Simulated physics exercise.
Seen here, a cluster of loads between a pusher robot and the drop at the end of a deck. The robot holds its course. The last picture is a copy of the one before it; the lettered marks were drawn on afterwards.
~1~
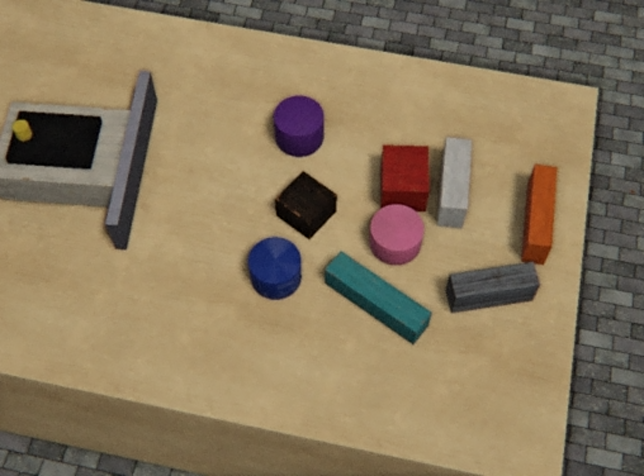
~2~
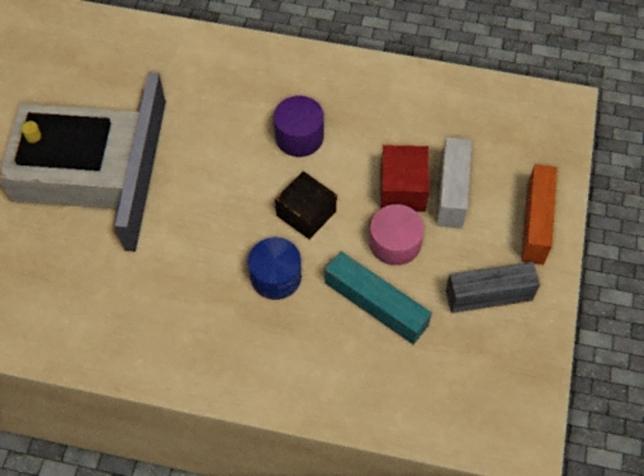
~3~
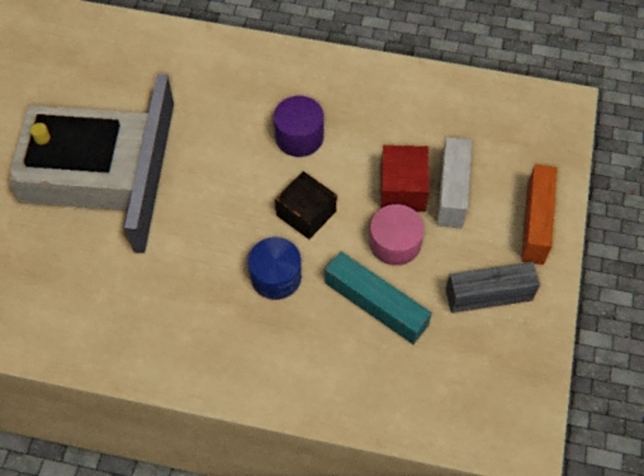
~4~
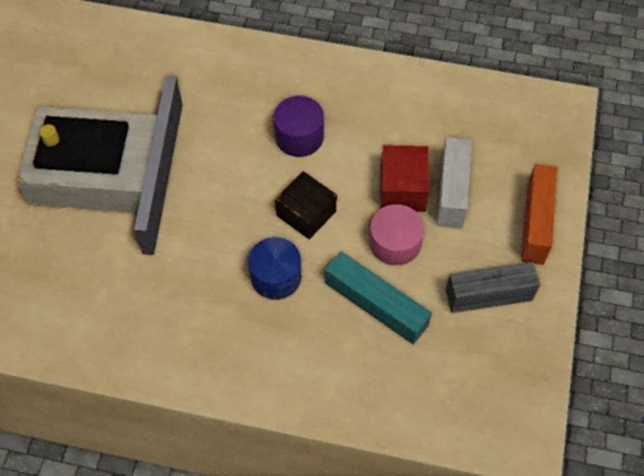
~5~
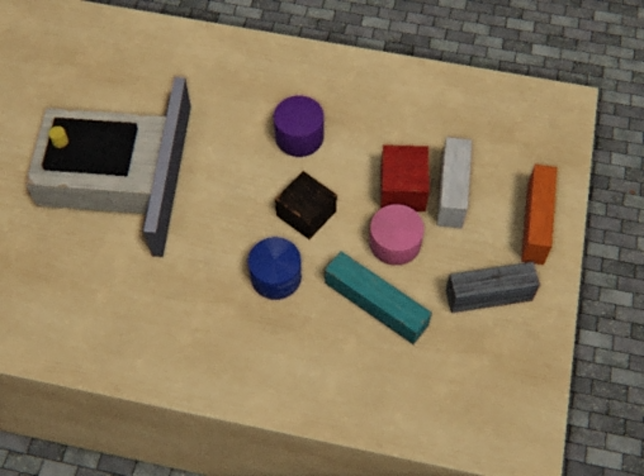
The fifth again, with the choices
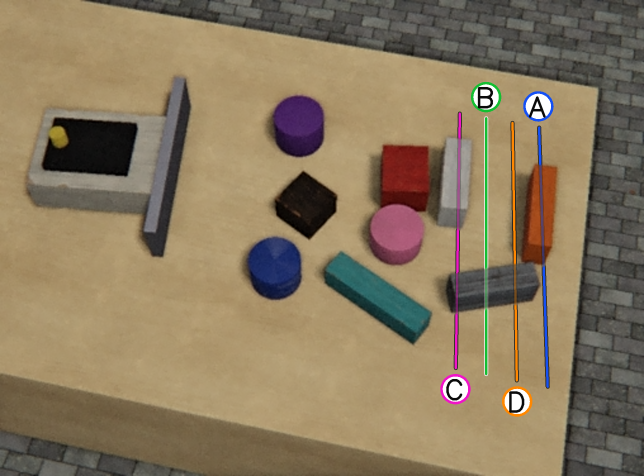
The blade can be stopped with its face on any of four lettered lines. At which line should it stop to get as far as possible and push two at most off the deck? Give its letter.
As far as mark D.
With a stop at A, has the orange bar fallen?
Yes.
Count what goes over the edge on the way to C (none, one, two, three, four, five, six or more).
In all, none.
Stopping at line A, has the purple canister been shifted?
Yes.
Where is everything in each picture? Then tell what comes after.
The first frame shows turquoise bar (377, 298); black crate (306, 205); purple canister (299, 126).
The second frame shows robot (70, 141); grey stick (493, 288).
The third frame shows robot (79, 143); orange bar (539, 214).
The fourth frame shows robot (87, 144); blue canister (276, 268).
The fifth frame shows robot (97, 146); turquoise bar (377, 298); black crate (306, 205); purple canister (299, 126).
On the marked copy, A at (543, 247); B at (486, 237); C at (458, 231); D at (515, 242).
With D. Early on, robot (218, 169); purple canister (327, 129); turquoise bar (388, 300).
Further on, robot (344, 192); orange bar (545, 216); grey stick (524, 297).
At the end, robot (446, 211); orange bar over the edge; pink canister over the edge; two fallen.
As for the rest, A drops three; B is within the limit but short; C is within the limit but short.
